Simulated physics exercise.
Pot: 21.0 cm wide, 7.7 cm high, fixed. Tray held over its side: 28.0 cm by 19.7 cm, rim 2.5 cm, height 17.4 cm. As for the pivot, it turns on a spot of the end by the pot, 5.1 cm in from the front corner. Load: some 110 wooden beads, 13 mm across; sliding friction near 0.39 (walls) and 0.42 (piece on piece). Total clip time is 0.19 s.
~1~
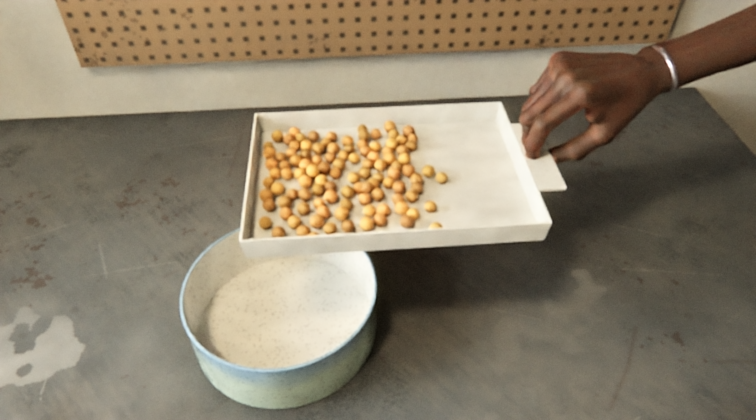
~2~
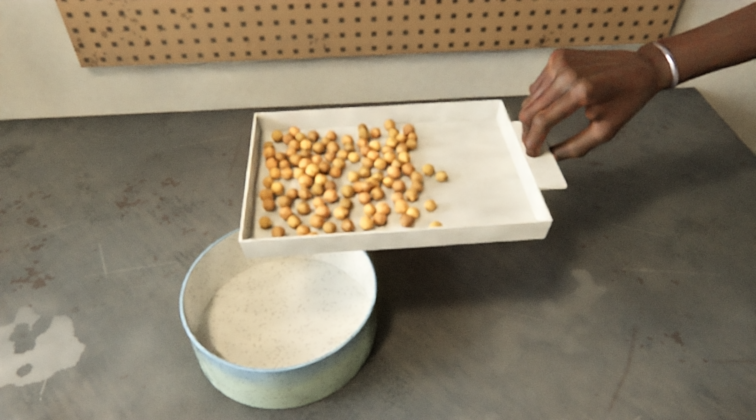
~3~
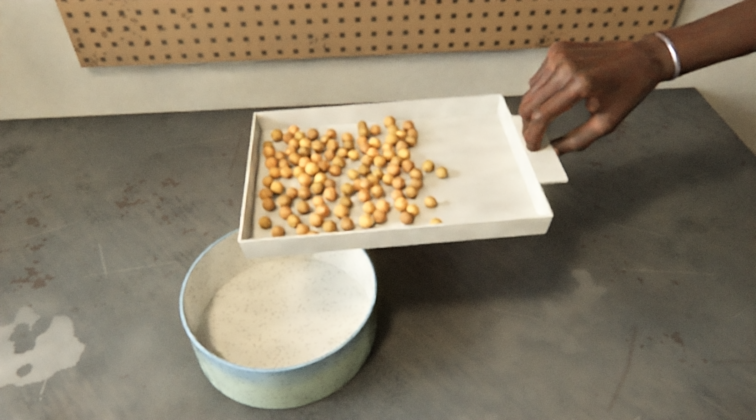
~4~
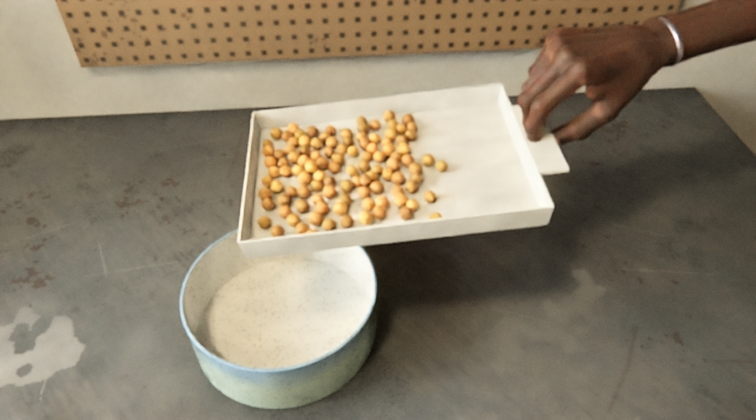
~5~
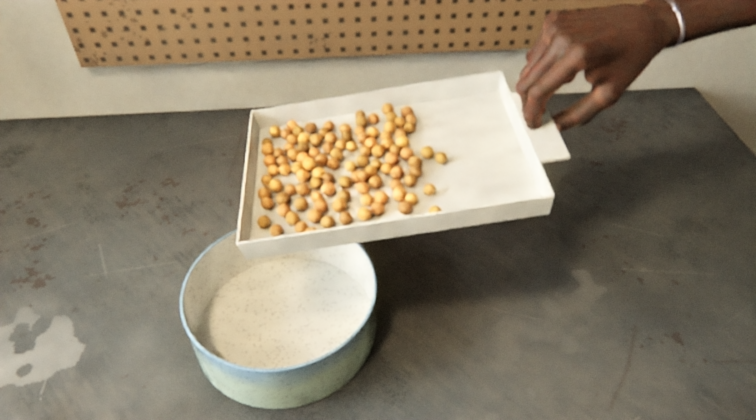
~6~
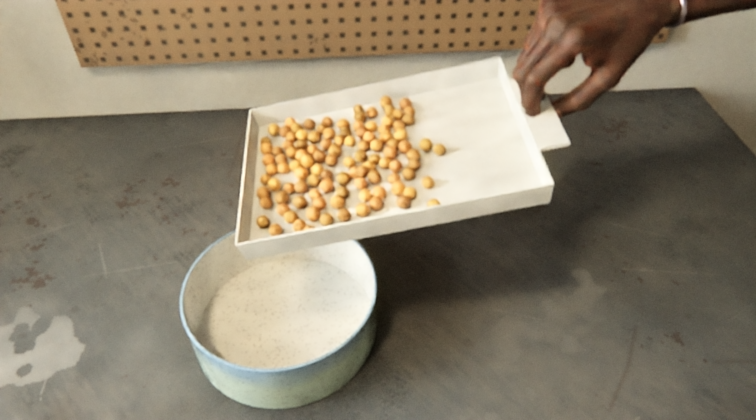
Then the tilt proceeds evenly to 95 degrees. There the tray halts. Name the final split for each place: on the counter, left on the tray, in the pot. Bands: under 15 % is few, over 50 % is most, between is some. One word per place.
Counter: Some, tray: Few, pot: Most.
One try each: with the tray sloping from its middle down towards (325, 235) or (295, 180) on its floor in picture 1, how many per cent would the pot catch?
75 and 40 %.
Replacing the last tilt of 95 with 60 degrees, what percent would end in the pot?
Around 0 per cent, then.
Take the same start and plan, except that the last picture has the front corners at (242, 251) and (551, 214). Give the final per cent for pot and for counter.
Pot 75 % / counter 25 %.
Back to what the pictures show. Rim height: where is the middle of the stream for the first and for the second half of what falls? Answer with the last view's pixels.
Earlier half at about (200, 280), later half at about (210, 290) in pixels.
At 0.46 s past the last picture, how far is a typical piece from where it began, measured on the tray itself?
4 cm.
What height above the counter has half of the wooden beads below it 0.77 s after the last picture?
Some 24 cm.
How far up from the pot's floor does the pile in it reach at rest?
Measured height: Approx. 2.0 cm.
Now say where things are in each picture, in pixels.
In the first picture, tray tilt 0 degrees, front corners at (243, 239) and (549, 221); middle of the pieces at (336, 173); pot at (280, 285).
In the second picture, tray tilt 1 degrees, front corners at (242, 239) and (549, 219); middle of the pieces at (335, 172).
In the third picture, tray tilt 2 degrees, front corners at (242, 240) and (550, 214); middle of the pieces at (335, 171).
In the fourth picture, tray tilt 5 degrees, front corners at (241, 240) and (550, 205), lowest corner left front; middle of the pieces at (334, 167).
In the fifth picture, tray tilt 8 degrees, front corners at (239, 241) and (551, 194), lowest corner left front; middle of the pieces at (333, 164).
In the sixth picture, tray tilt 11 degrees, front corners at (238, 243) and (550, 182), lowest corner left front; middle of the pieces at (331, 160); pot at (280, 285).
Then, 0.46 s after the last picture, tilt 51 degrees; the tray holds 100 %, the pot 0 %.
Then, 0.77 s after the last picture, tilt 78 degrees; the tray holds 100 %, the pot 0 %.
Then, 1.17 s after the last picture, tilt 95 degrees; the tray holds 30 %, the pot 5 %.
In the end, counter 35 %, tray 0 %, pot 65 %.
